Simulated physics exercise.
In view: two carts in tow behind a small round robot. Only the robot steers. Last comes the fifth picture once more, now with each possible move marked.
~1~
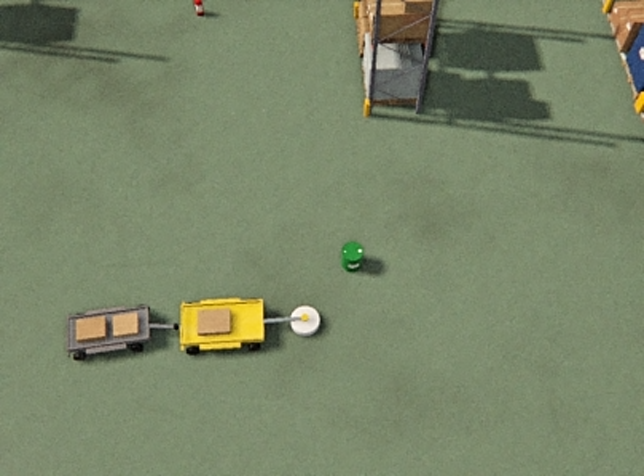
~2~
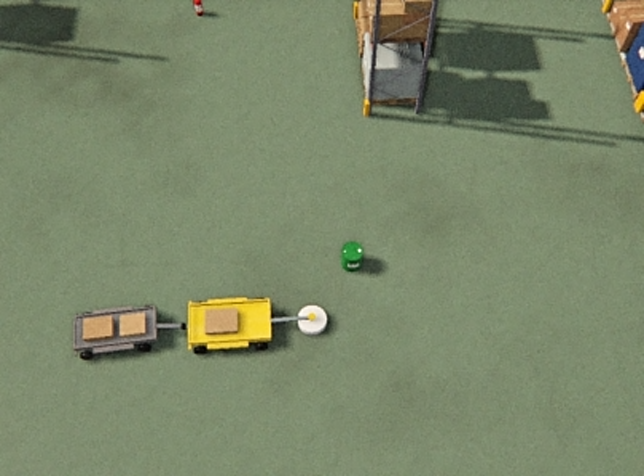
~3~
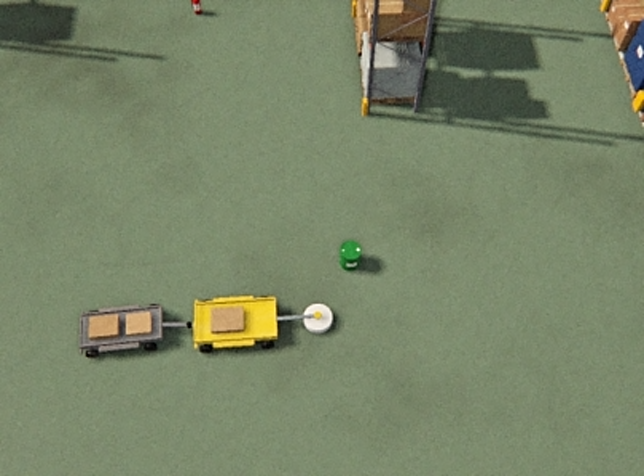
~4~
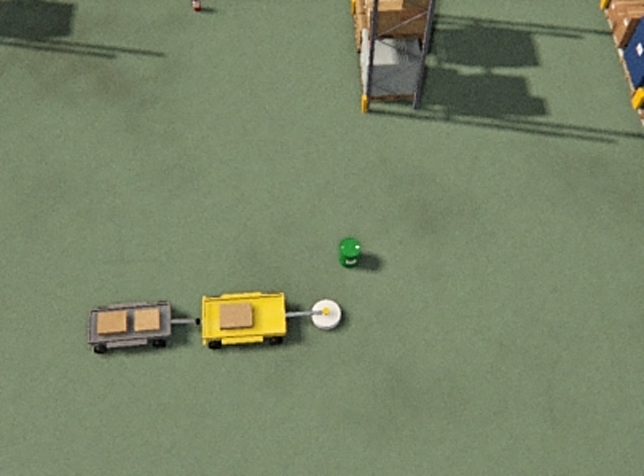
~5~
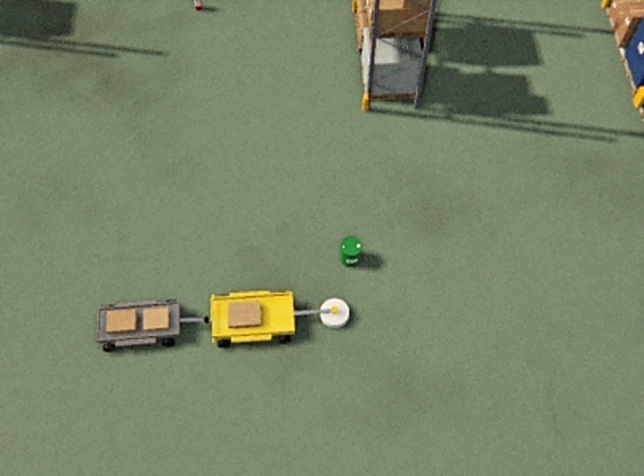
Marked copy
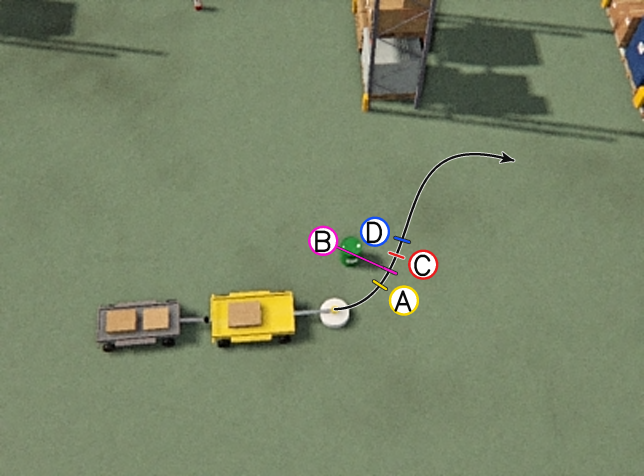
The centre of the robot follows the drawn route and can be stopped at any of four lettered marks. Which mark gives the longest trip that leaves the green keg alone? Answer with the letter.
C.
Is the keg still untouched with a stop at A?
For that mark, yes.
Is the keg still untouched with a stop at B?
Yes.
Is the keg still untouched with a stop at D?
No.
On the marked copy, A at (380, 285); B at (389, 271); C at (396, 255); D at (402, 240); the route from (335, 309) via (413, 209) to (514, 161).
Taking C. A third of the way, robot (366, 302), last cart (172, 320).
Two thirds of the way, robot (385, 281), last cart (200, 319).
When it is over, robot (396, 259), last cart (224, 317); nothing has been touched.
As for the rest, A is safe but short; B is safe but short; D is too far, the keg has been hit.
